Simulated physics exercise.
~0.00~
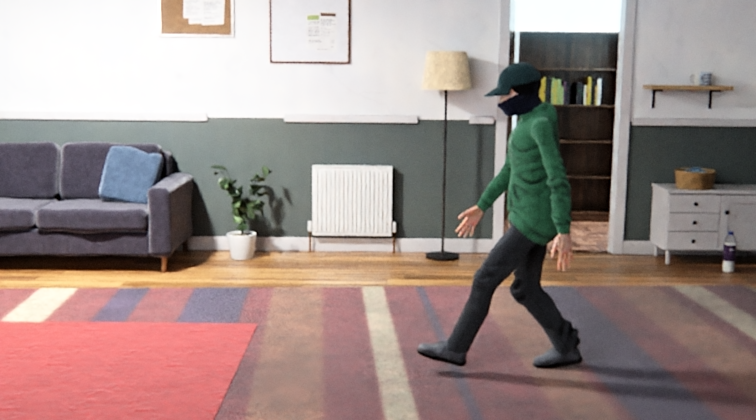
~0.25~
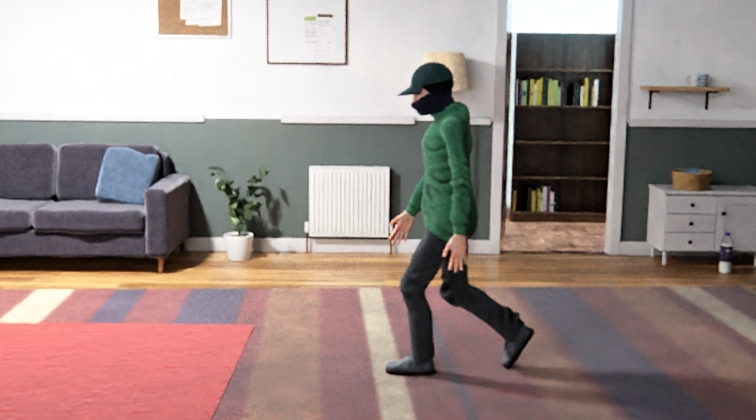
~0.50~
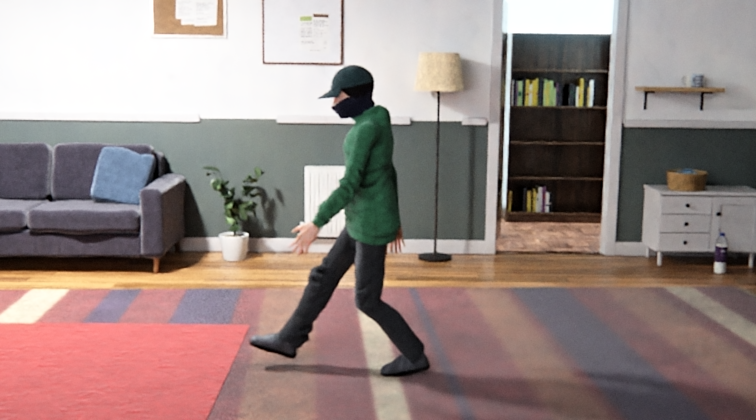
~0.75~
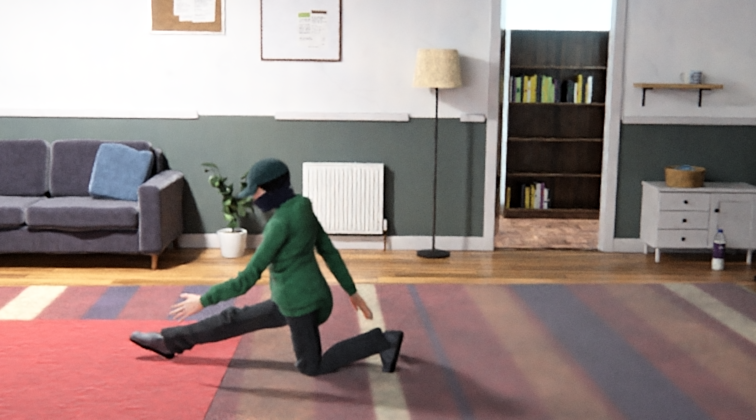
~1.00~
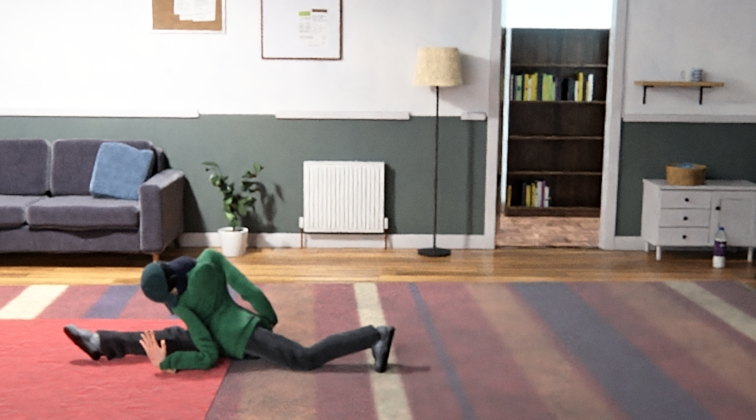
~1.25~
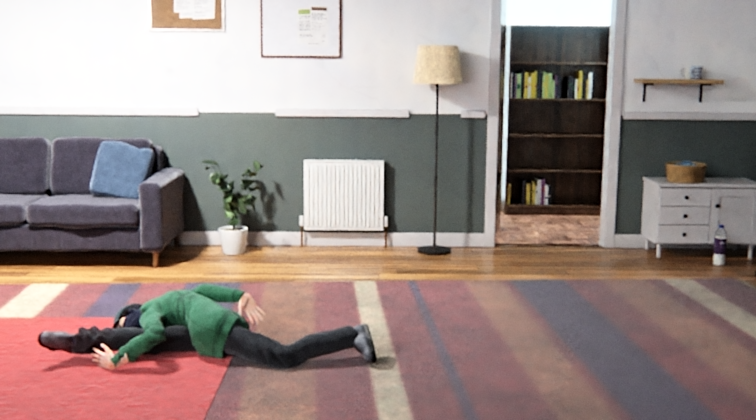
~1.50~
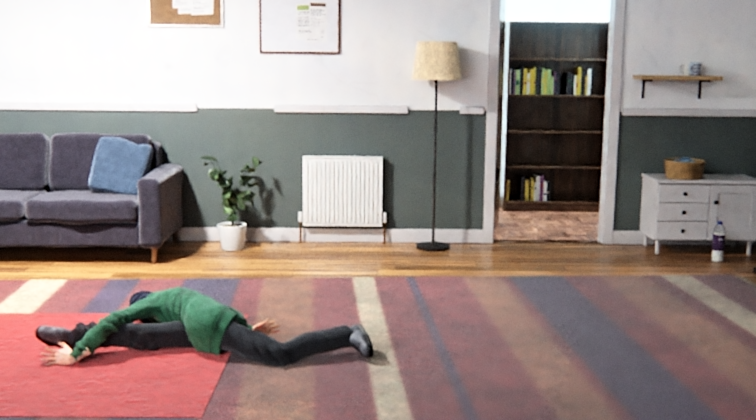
Masked person in green top and cap walking left across a living room, dropping low and ending face down across a red mat's edge.
